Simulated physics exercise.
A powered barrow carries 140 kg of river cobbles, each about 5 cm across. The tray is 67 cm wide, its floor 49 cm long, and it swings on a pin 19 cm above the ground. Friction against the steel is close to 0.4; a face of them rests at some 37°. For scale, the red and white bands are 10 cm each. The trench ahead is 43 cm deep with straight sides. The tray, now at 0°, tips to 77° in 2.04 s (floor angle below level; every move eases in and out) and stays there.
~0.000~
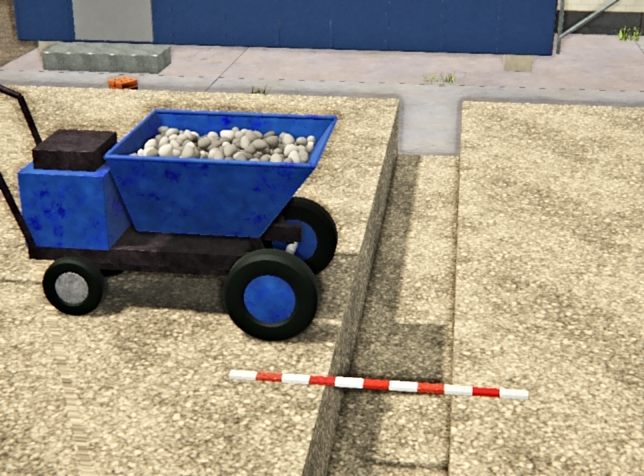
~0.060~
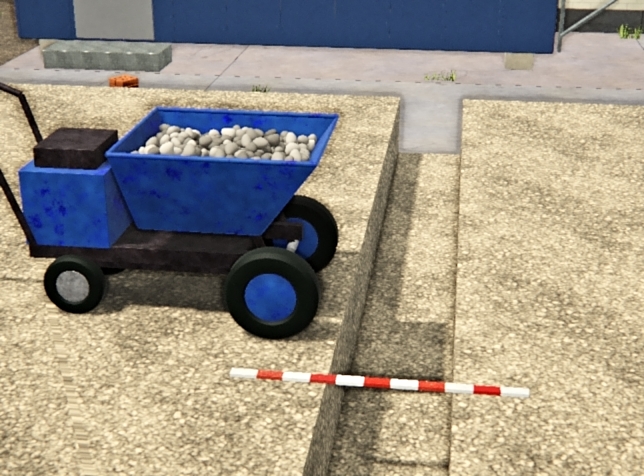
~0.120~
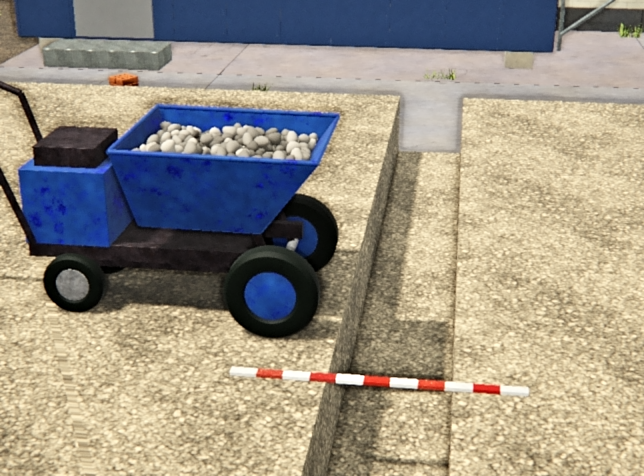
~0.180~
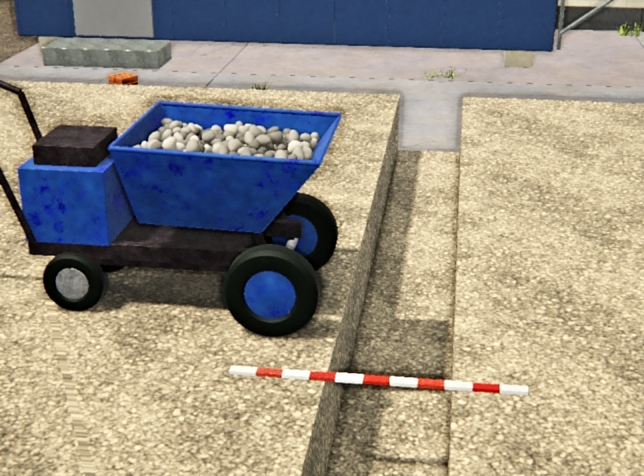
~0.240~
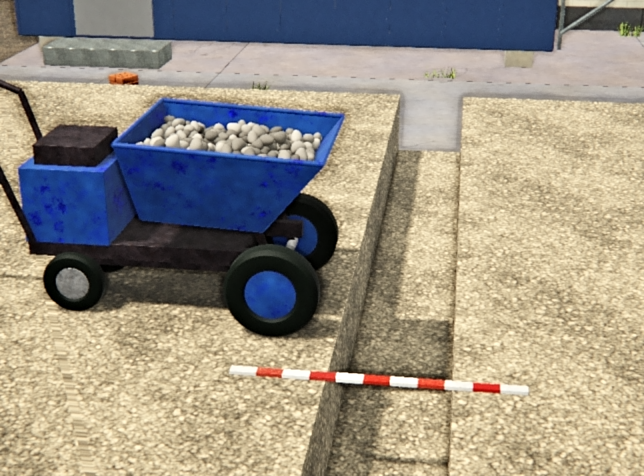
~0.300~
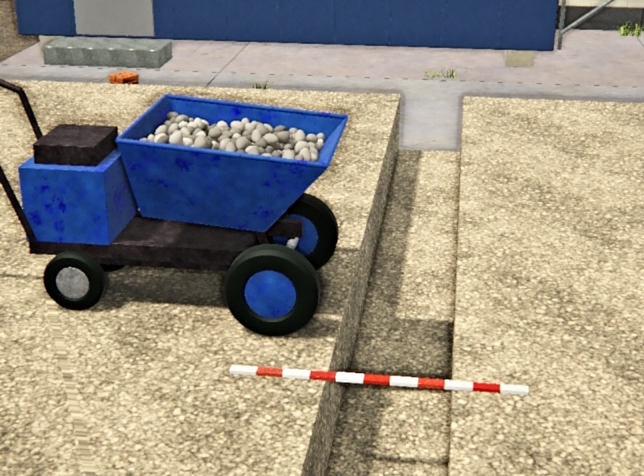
A blue motorised barrow with black tyres and a tray of pale, rounded stones stands at the left on gravelly, sandy-coloured ground, seen from slightly above by a still camera. To its right, a straight-sided trench runs towards grey paving and a blue wall, with a red-and-white banded pole lying across it. The tray slowly tilts slightly, its rear rising, while the stones shift a little and the wheels stay put.
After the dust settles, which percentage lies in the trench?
Roughly 57 per cent ends in the trench.
After 1.5 s the floor is at 65°; 96 % in the tray, 3 % in the trench, 1 % past the trench; the foremost stones are at (461, 303).
After 2.1 s the floor is at 77°; 34 % in the tray, 28 % in the trench, 38 % past the trench; the foremost stones are at (629, 324).
After 2.5 s the floor is at 77°; 12 % in the tray, 43 % in the trench, 46 % past the trench; the foremost stones are past the picture's edge.
After 4.4 s the floor is at 77°; 0 % in the tray, 57 % in the trench, 43 % past the trench; the foremost stones are past the picture's edge.
